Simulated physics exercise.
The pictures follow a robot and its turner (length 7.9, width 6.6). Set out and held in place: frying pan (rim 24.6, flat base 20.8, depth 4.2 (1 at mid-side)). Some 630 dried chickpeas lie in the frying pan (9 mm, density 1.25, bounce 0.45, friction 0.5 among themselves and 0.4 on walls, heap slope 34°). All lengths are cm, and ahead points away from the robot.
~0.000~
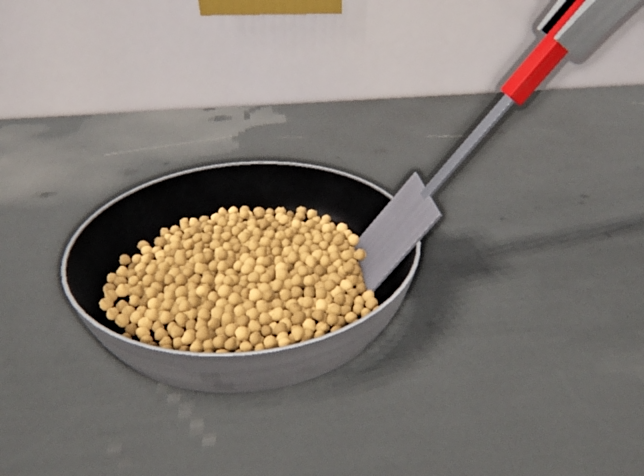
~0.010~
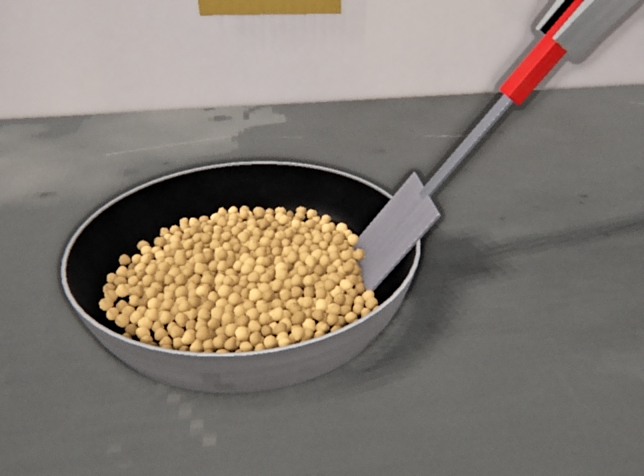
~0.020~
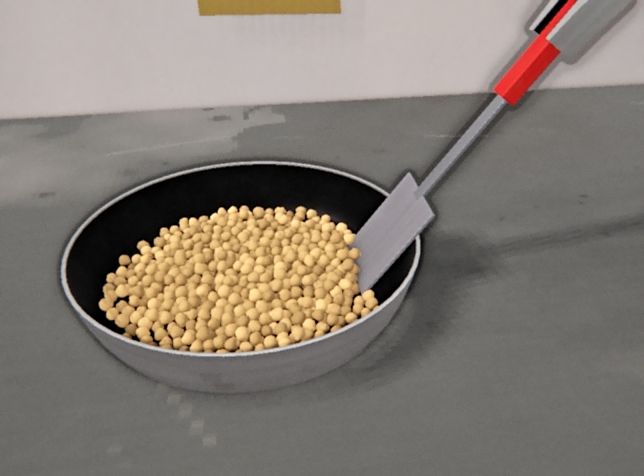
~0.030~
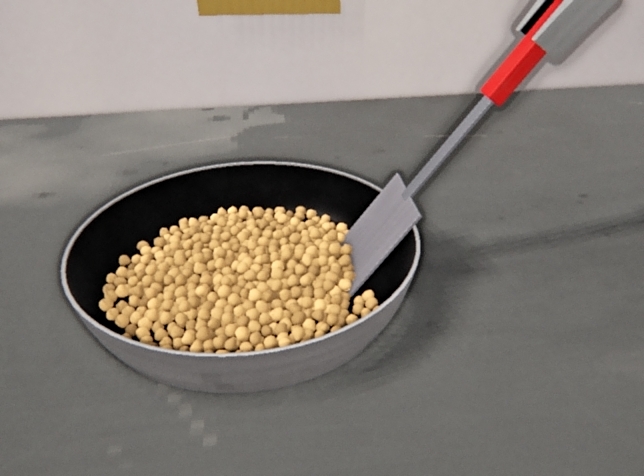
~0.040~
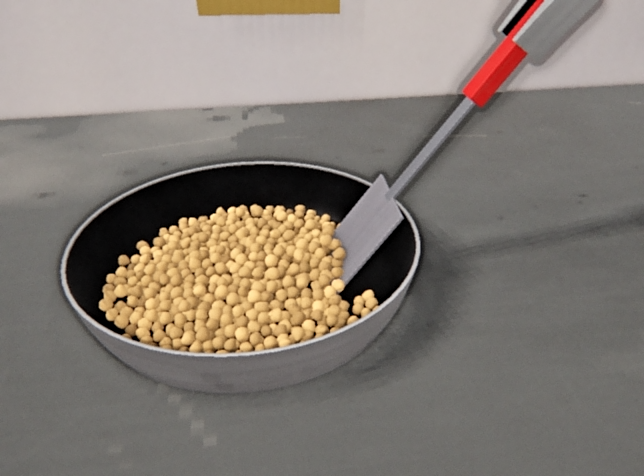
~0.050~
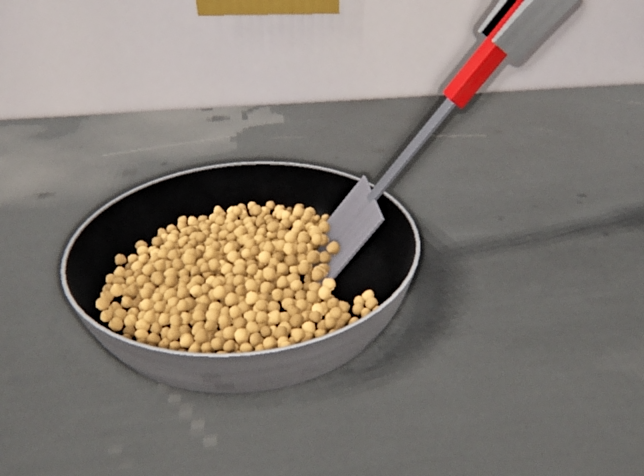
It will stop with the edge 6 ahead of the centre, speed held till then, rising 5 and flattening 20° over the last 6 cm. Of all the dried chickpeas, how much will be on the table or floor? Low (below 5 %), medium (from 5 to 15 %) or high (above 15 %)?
On the table or floor the share is medium, from 5 to 15 %.
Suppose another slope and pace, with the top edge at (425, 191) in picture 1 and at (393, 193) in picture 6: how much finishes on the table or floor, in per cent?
Some 0 per cent.
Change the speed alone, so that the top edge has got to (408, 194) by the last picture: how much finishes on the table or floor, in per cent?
Some 0 per cent.
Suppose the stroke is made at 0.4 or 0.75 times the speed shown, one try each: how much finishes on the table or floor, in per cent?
Some 0 and 5 per cent.
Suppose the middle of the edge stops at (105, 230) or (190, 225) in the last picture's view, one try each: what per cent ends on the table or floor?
Some 15 and 10 per cent.
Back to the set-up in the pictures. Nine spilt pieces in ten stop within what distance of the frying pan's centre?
Some 100 cm.
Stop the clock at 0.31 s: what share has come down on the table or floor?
Roughly 8 per cent.
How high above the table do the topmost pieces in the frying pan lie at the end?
Some 3.5 cm.
By 0.07 s, sloping 53°, highest piece 6 above the table; 628 in the frying pan.
By 0.10 s, sloping 47°, highest piece 9 above the table; 628 in the frying pan.
By 0.31 s, sloping 33°, highest piece 7 above the table; 569 in the frying pan, 47 on the table or floor, 12 on the blade or in flight.
By 1.36 s, sloping 33°, highest piece 3 above the table; 569 in the frying pan, 59 on the table or floor.
Final count, 569 in the frying pan, 59 on the table or floor. That is 9 % on the table or floor.
